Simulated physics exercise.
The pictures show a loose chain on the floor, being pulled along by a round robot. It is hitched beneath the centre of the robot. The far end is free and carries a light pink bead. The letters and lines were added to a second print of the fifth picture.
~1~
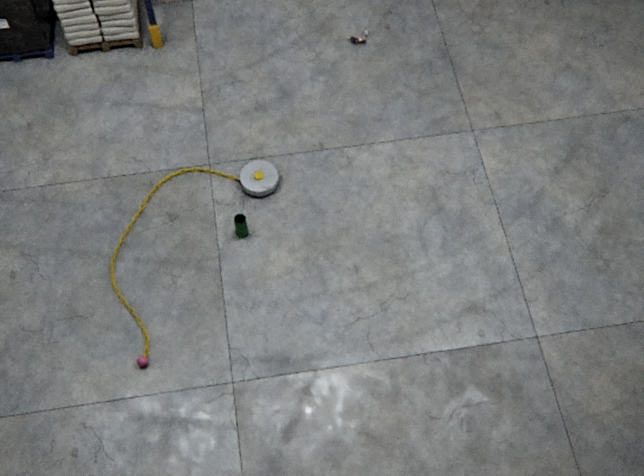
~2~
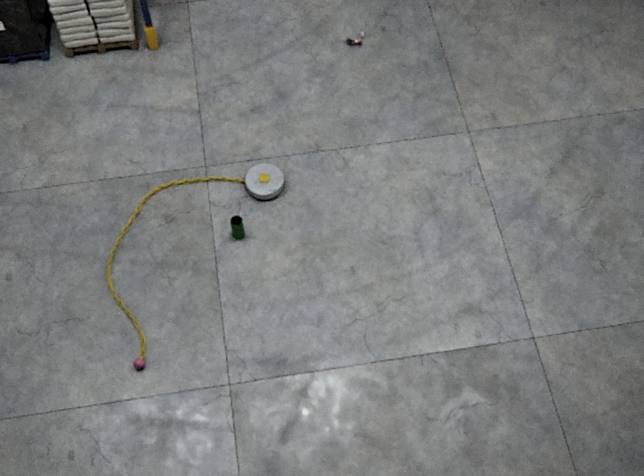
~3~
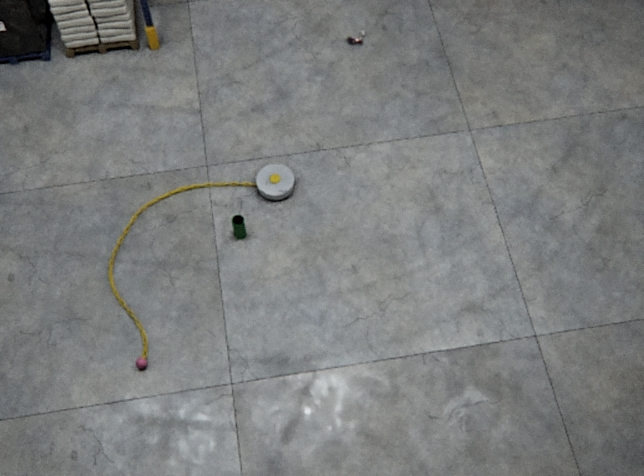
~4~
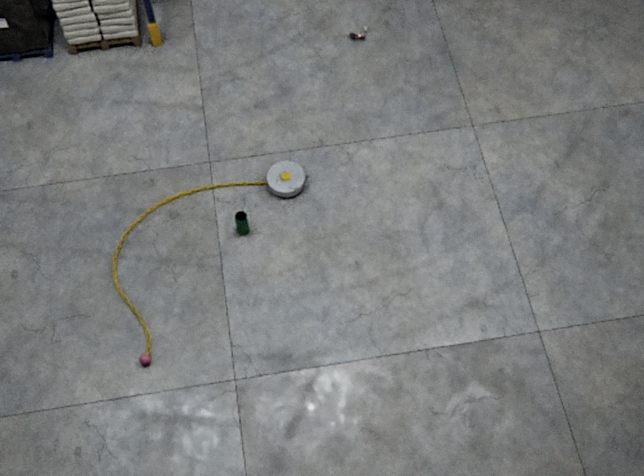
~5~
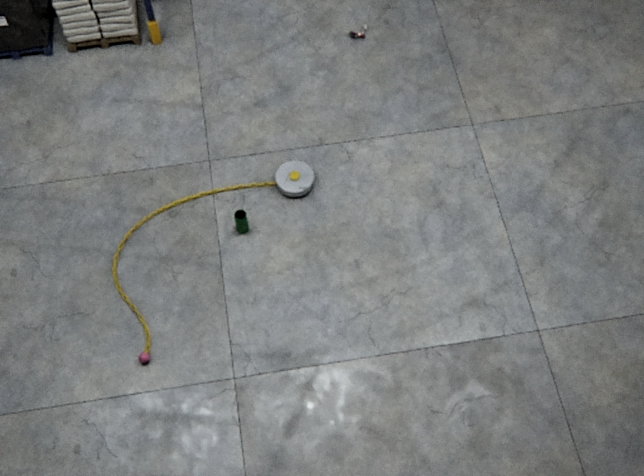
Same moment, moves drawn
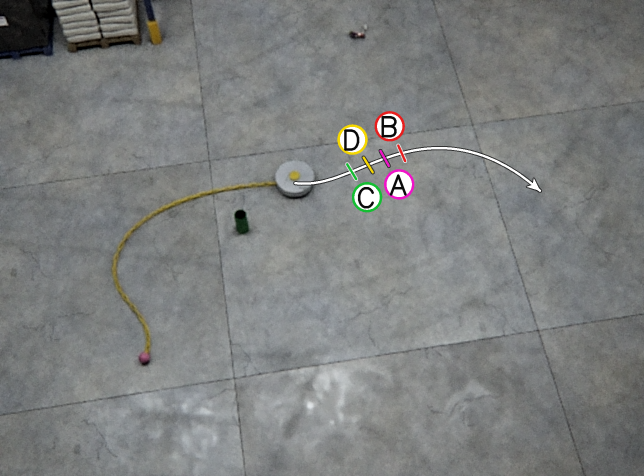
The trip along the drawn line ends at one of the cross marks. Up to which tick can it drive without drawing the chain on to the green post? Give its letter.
The farthest safe stop is D.
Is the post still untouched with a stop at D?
For that mark, yes.
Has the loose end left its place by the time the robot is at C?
By then, no.
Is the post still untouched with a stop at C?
Yes.
On the marked copy, A at (385, 158); B at (402, 153); C at (352, 172); D at (368, 165); the route from (295, 183) via (422, 149) to (540, 191).
Following D. Soon after the start, robot (323, 178), middle of the chain (167, 227), free end (144, 357).
Later, robot (348, 170), middle of the chain (196, 229), free end (144, 357).
In the end, robot (368, 161), middle of the chain (222, 228), free end (146, 353); nothing has been touched.
As for the rest, A brings the chain against the post; B brings the chain against the post; C is safe but short.
